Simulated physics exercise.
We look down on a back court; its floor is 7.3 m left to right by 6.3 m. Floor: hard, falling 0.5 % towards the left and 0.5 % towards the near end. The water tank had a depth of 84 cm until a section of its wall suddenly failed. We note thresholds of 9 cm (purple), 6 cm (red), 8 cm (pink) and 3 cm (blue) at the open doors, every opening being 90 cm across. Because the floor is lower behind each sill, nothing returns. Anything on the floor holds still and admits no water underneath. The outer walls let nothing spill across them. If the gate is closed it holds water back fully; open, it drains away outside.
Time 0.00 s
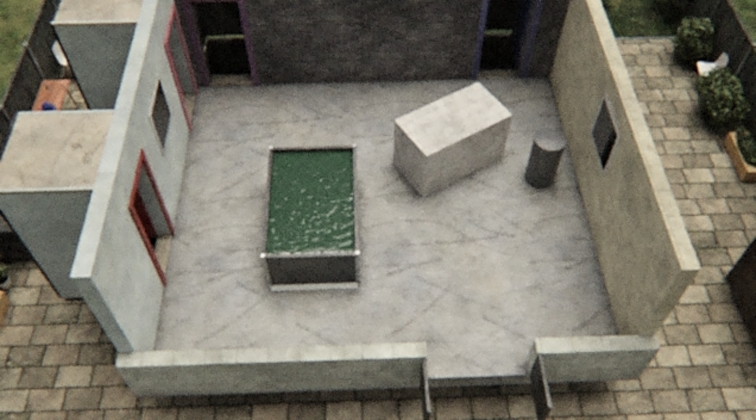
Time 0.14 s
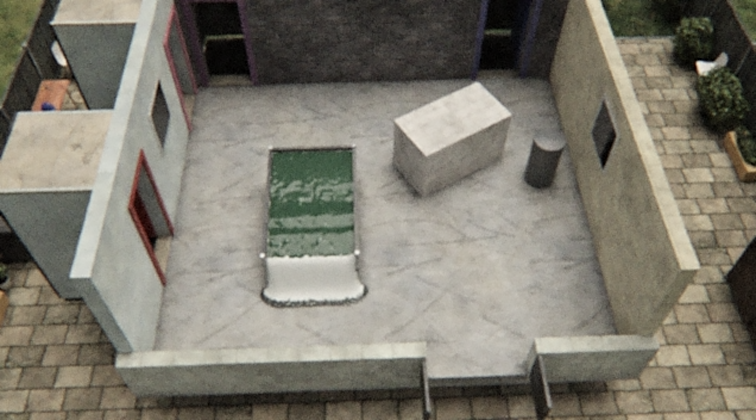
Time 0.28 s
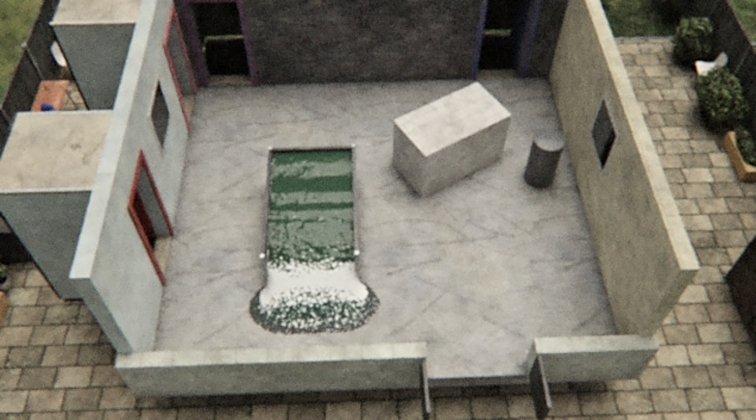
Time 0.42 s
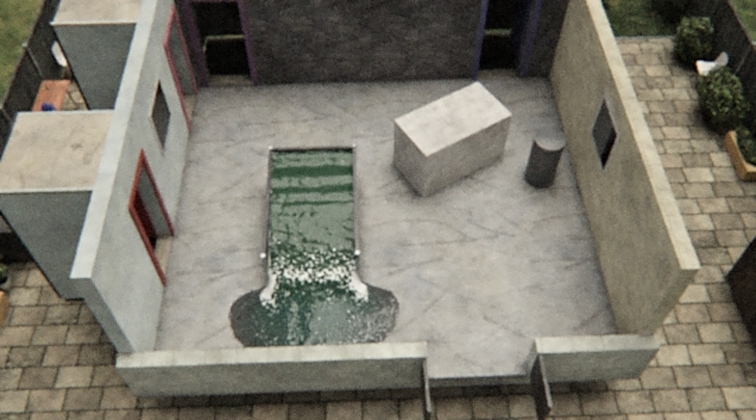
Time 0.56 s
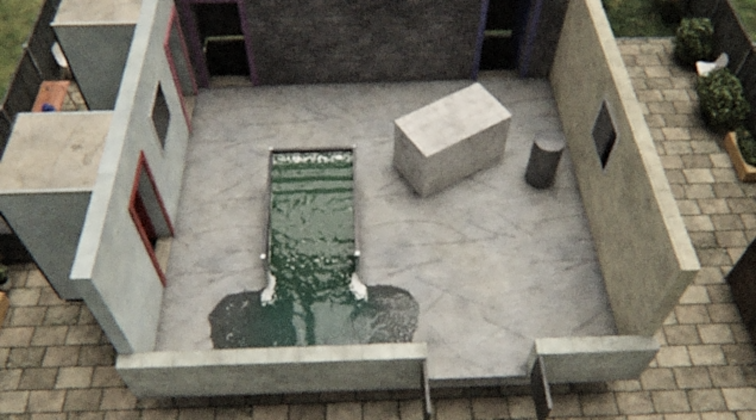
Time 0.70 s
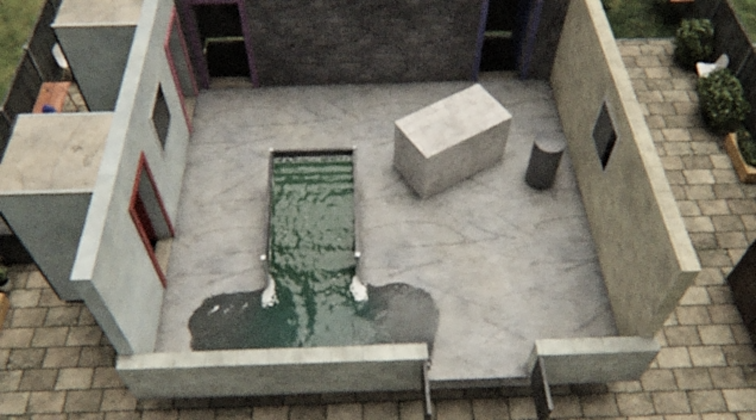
Green water pours from the near end of a tank and spreads across the floor.
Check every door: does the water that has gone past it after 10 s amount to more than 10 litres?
Purple door: It does. Red door: It does. Pink door: It does. Blue door: It does.
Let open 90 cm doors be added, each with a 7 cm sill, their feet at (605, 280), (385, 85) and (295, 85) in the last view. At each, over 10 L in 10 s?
In turn: Over, below, above.
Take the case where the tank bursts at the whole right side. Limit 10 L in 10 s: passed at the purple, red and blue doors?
Log - purple: Threshold not reached, red: Threshold not reached, blue: Threshold topped.
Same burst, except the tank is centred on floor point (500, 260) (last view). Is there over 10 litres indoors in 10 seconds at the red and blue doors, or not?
Red: Within limit; blue: Too much.
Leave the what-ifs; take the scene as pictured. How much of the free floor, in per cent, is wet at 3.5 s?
I'd guess around 60 %.
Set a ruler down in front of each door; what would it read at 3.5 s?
Readings (cm): Purple = 2; red = 12; pink = 3; blue = 0.
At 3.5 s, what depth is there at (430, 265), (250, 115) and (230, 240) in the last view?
Depth readings in turn - 2, 3, 6 cm.
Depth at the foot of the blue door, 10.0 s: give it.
I'd put it at around 5.0 cm deep.
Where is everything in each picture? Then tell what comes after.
In the first frame, still water, 84 cm deep, in the water tank at (312, 201).
In the second frame, the front is at (363, 288), 0.8 m from the gap at (313, 273); 0.4 m2 of floor is under water; 84 cm left at the back of the water tank.
In the third frame, water pours out at (313, 276) and has run 1.1 m, to (371, 310); typically 13 cm deep outside, 84 cm at the water tank's back.
In the fourth frame, water pours out at (313, 277) and has run 1.5 m, to a hidden place; typically 11 cm deep outside, 82 cm at the water tank's back.
In the fifth frame, water pours out at (313, 278) and has run 1.9 m, to a hidden place; typically 10 cm deep outside, 73 cm at the water tank's back.
In the sixth frame, the front is at a hidden place, 2.3 m from the gap at (314, 279); 4.6 m2 of floor is under water; 71 cm left at the back of the water tank.
After 1.4 s water covers 15 % of the floor and is deepest (56 cm) near (316, 358); purple door not reached, red door not reached, pink door not reached, blue door not reached.
After 2.2 s water covers 30 % of the floor and is deepest (50 cm) near (151, 375); purple door not reached, red door 9 cm at the sill, 0 L in, pink door not reached, blue door not reached.
After 3.5 s water covers 60 % of the floor and is deepest (30 cm) near (151, 375); purple door 2 cm at the sill, 0 L in, red door 12 cm at the sill, 14 L in, pink door 3 cm at the sill, 0 L in, blue door not reached.
After 6.0 s water covers 80 % of the floor and is deepest (16 cm) near (195, 108); purple door 16 cm at the sill, 60 L in, red door 8 cm at the sill, 35 L in, pink door 12 cm at the sill, 5 L in, blue door 7 cm at the sill, 7 L in.
After 10.0 s water covers 100 % of the floor and is deepest (8 cm) near (369, 242); purple door 7 cm at the sill, 91 L in, red door 5 cm at the sill, 39 L in, pink door 7 cm at the sill, 36 L in, blue door 5 cm at the sill, 37 L in.
